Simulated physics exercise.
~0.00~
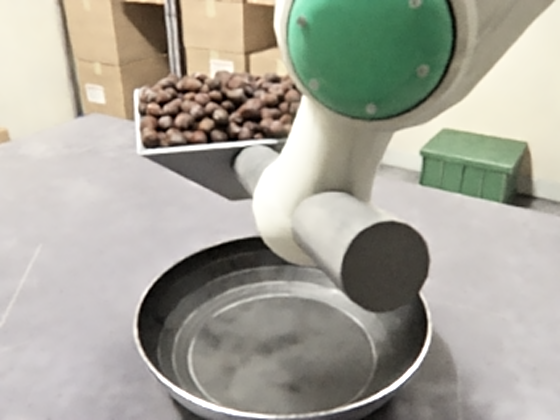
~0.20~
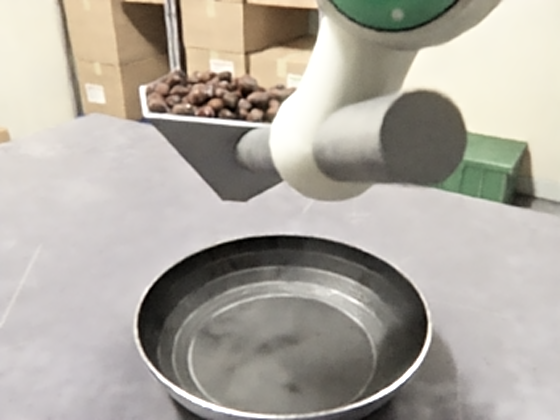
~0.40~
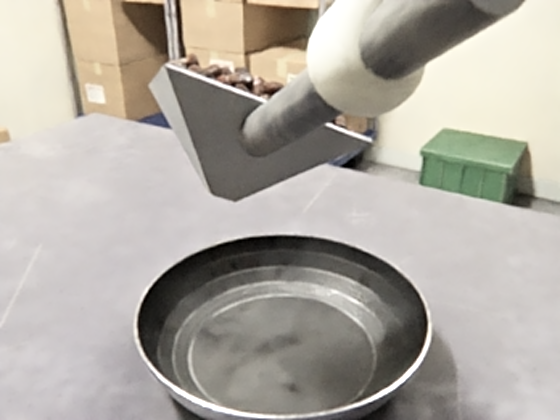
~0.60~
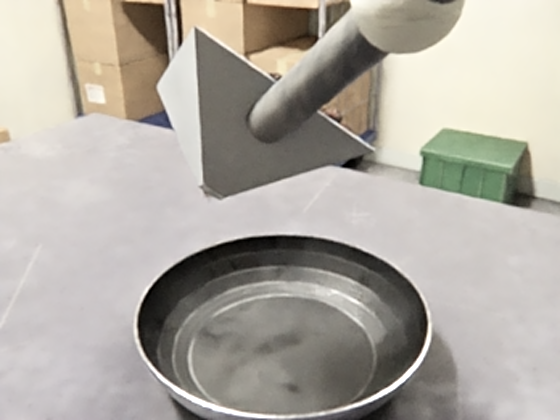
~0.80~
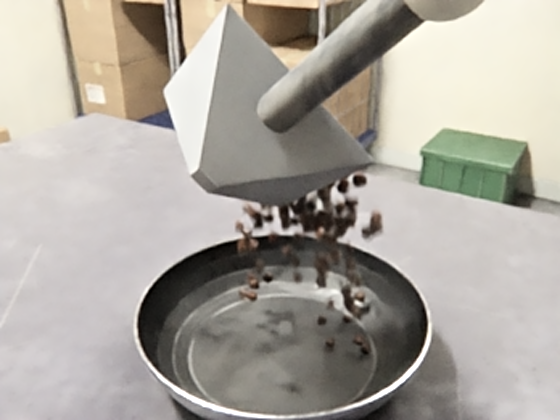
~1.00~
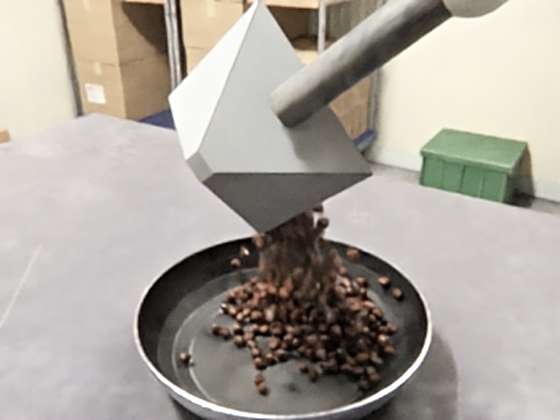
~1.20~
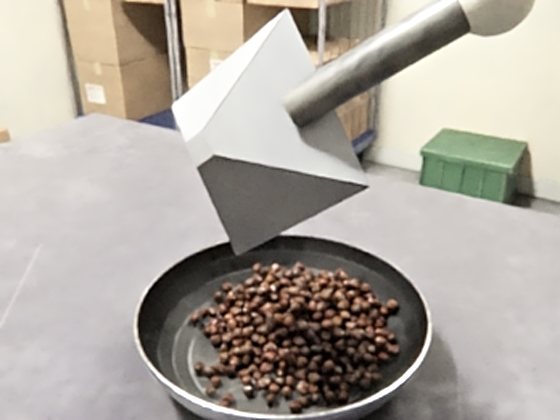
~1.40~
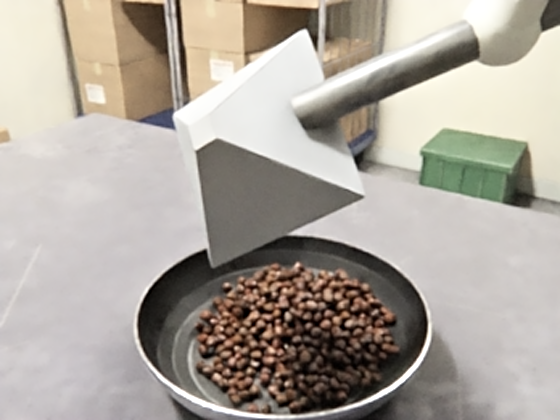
A robot arm tips a scoop of coffee beans until they all fill the pan.
